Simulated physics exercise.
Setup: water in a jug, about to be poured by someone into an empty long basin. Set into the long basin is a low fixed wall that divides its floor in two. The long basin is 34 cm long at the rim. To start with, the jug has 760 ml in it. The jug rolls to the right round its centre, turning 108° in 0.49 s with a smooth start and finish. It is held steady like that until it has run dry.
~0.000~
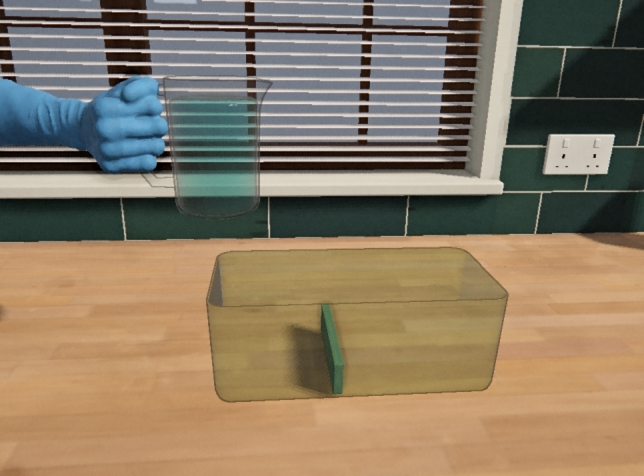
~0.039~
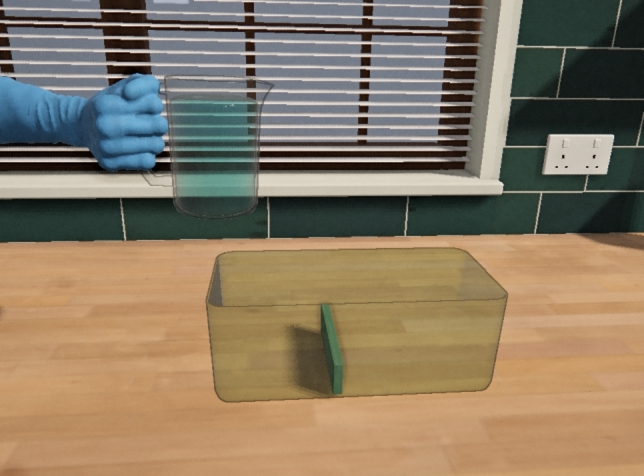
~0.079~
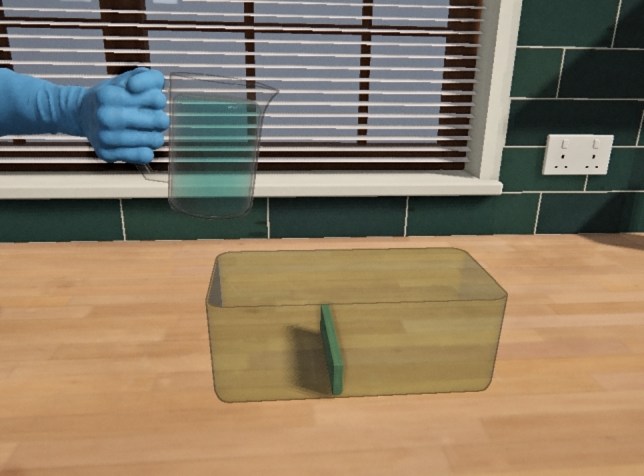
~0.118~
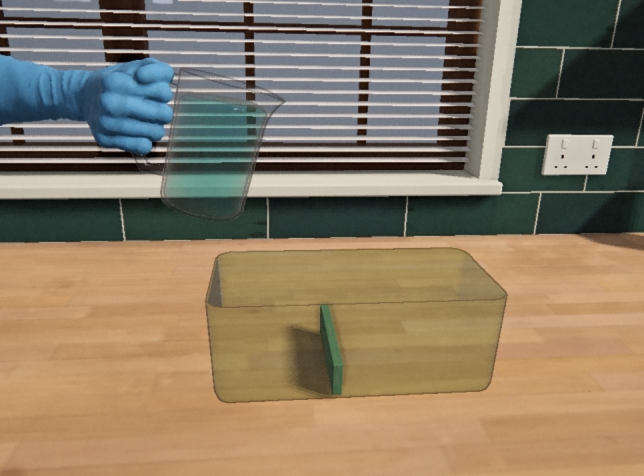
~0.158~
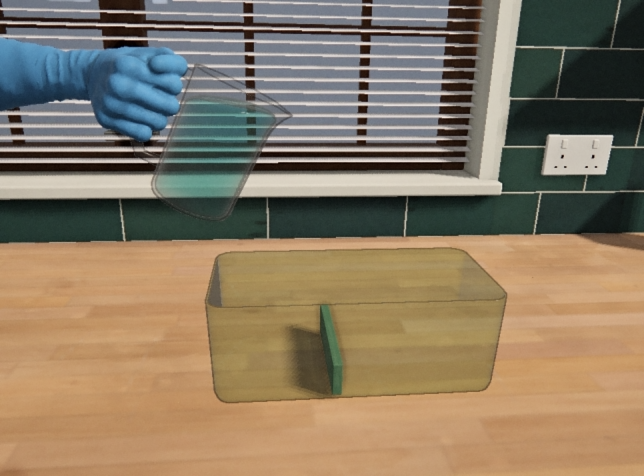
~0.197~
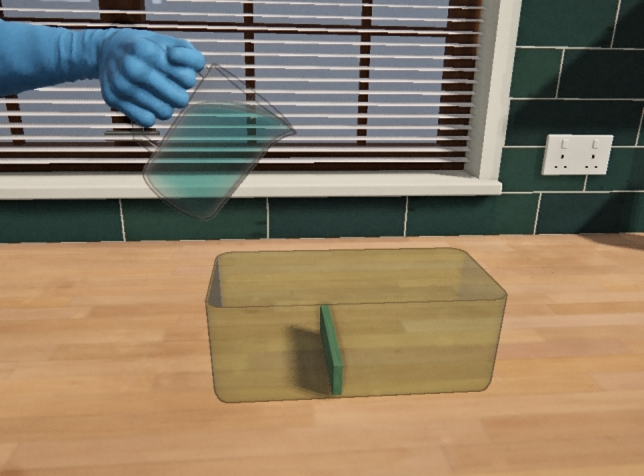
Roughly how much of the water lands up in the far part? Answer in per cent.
Around 81 %.
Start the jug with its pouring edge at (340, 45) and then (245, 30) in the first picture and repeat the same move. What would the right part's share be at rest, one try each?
In turn about 85 and 55 per cent.
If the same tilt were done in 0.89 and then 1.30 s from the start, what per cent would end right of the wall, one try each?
It comes to 85 per cent, and then 85 per cent.
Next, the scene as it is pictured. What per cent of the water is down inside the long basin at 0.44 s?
Near 14 in a hundred.
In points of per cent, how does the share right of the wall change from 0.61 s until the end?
It goes higher by about 32 %.
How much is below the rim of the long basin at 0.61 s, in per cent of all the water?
I reckon close to 60 per cent.
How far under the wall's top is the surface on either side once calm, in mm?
Left about 36 mm, while the right is about 20 mm.
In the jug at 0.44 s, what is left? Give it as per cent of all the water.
Some 58 per cent.
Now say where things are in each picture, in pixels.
In the first picture, it leans 0°; its right rim is at (273, 81); the water meets the walls at (170, 99) and (259, 100); the long basin's rim runs from (213, 278) to (485, 272); the wall's top is at (331, 332).
In the second picture, it leans 2°; its right rim is at (274, 83); the water meets the walls at (170, 98) and (259, 100).
In the third picture, it leans 7°; its right rim is at (279, 90); the water meets the walls at (175, 95) and (263, 104).
In the fourth picture, it leans 15°; its right rim is at (286, 100); the water meets the walls at (178, 105) and (269, 107).
In the fifth picture, it leans 26°; its right rim is at (293, 114); the water meets the walls at (174, 128) and (275, 112).
In the sixth picture, it leans 38°; its right rim is at (298, 132); the water meets the walls at (167, 138) and (288, 121).
Then, 0.44 s in, the tilt is 105° and 58 per cent is still to pour, 0 is left of the wall and 13 right of it.
Then, 0.61 s in, the tilt is 108° and 18 per cent is still to pour, 12 is left of the wall and 48 right of it.
Then, 0.79 s in, the tilt is 108° and 3 per cent is still to pour, 13 is left of the wall and 77 right of it.
Then, 0.99 s in, the tilt is 108° and 0 per cent is still to pour, 16 is left of the wall and 81 right of it.
Finally, 17 per cent lies left of the wall, 81 right of it and 2 outside.
